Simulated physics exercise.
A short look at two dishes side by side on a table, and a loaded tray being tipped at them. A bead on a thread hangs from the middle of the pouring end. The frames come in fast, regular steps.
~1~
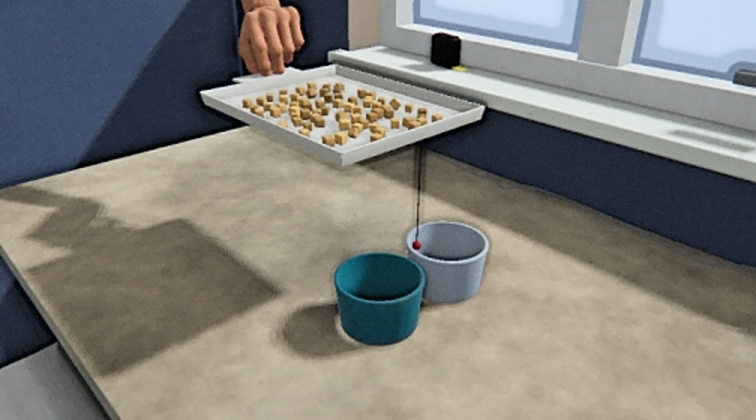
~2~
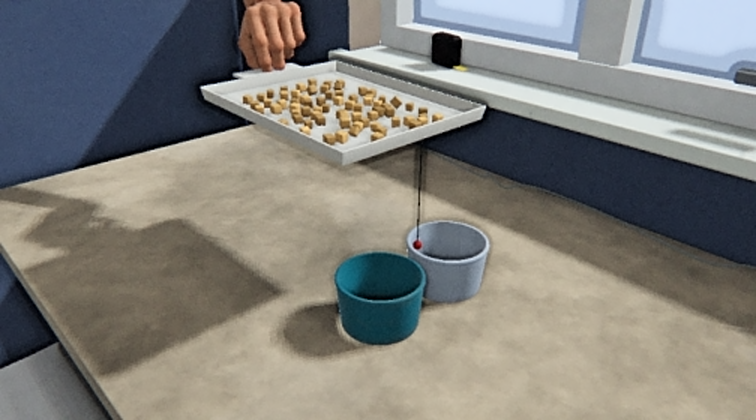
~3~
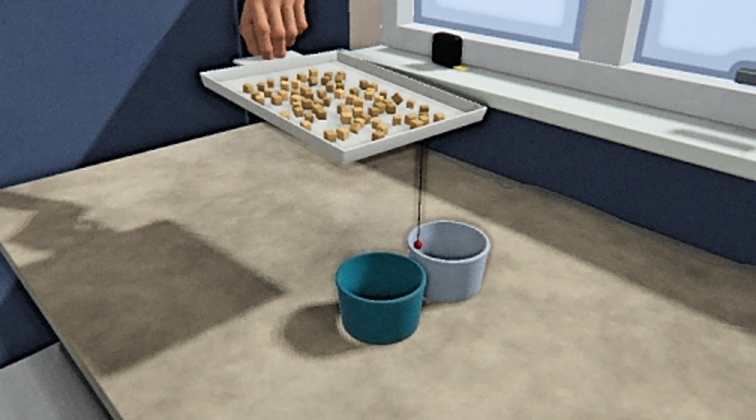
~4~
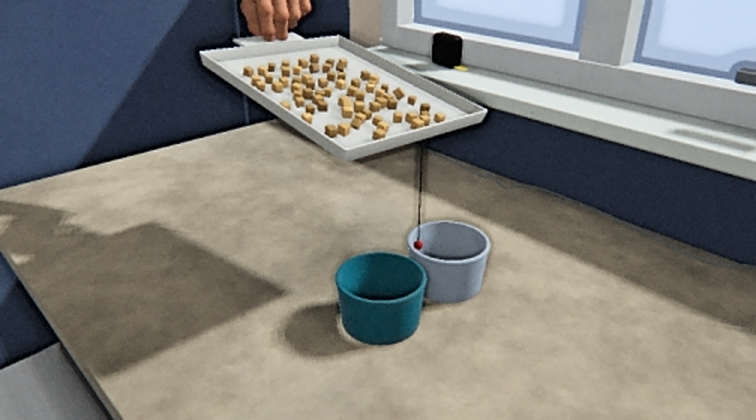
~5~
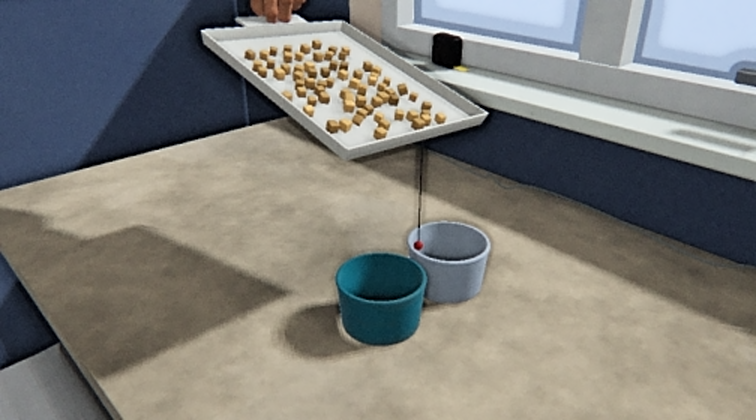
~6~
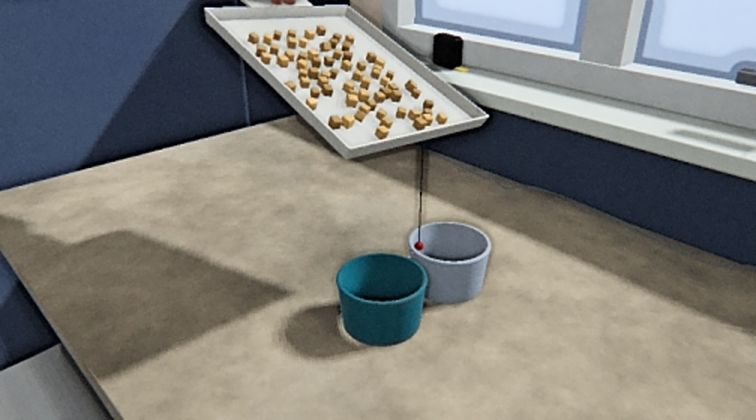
On a table by a window, a hand raises one end of a tray of cubes.
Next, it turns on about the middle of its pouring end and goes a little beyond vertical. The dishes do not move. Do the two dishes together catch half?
Caught overall: Only the smaller part.
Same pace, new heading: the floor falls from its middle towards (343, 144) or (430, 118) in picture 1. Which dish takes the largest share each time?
At the first place the dish on the left, at the second the dish on the right.
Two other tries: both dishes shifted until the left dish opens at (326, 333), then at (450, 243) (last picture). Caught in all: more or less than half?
At the first place the smaller part, at the second not half.
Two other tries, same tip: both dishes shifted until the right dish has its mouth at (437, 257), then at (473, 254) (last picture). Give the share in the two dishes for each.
About 20 and 60 per cent.
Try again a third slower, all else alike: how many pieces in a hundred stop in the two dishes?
About 10 per cent.
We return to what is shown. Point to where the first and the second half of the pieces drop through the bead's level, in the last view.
Around (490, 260) and then (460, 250).
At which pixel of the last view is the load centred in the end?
Near (513, 320).
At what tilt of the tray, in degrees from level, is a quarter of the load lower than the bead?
Near 120 degrees.
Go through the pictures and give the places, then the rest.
The first frame shows corners of the pouring end (343, 151) and (481, 106), level; middle of the load (325, 111), small wooden cubes; left dish (410, 314); right dish (476, 274); bead on its thread (417, 245).
The second frame shows corners of the pouring end (343, 150) and (482, 106), level; middle of the load (326, 109).
The third frame shows corners of the pouring end (345, 149) and (483, 107), tipped barely, lowest at the right corner; middle of the load (327, 102).
The fourth frame shows corners of the pouring end (346, 148) and (484, 110), tipped a little, lowest at the right corner; middle of the load (328, 92).
The fifth frame shows corners of the pouring end (348, 147) and (484, 112), tipped clearly, lowest at the right corner; middle of the load (330, 83).
The sixth frame shows corners of the pouring end (350, 146) and (485, 115), tipped clearly, lowest at the right corner; middle of the load (333, 74), about a tenth on the move; left dish (412, 314); right dish (479, 274).
Just after the last frame, tray tipped steeply; almost all on the tray; just a few outside both; about a tenth in the air.
A moment on, tray tipped past a quarter turn; the larger part on the tray; about a tenth outside both.
Further on, tray tipped past a quarter turn; roughly a quarter in the right dish; the larger part outside both.
When it is over, tray tipped past a quarter turn; not one in the left dish; roughly a quarter in the right dish; the larger part outside both.
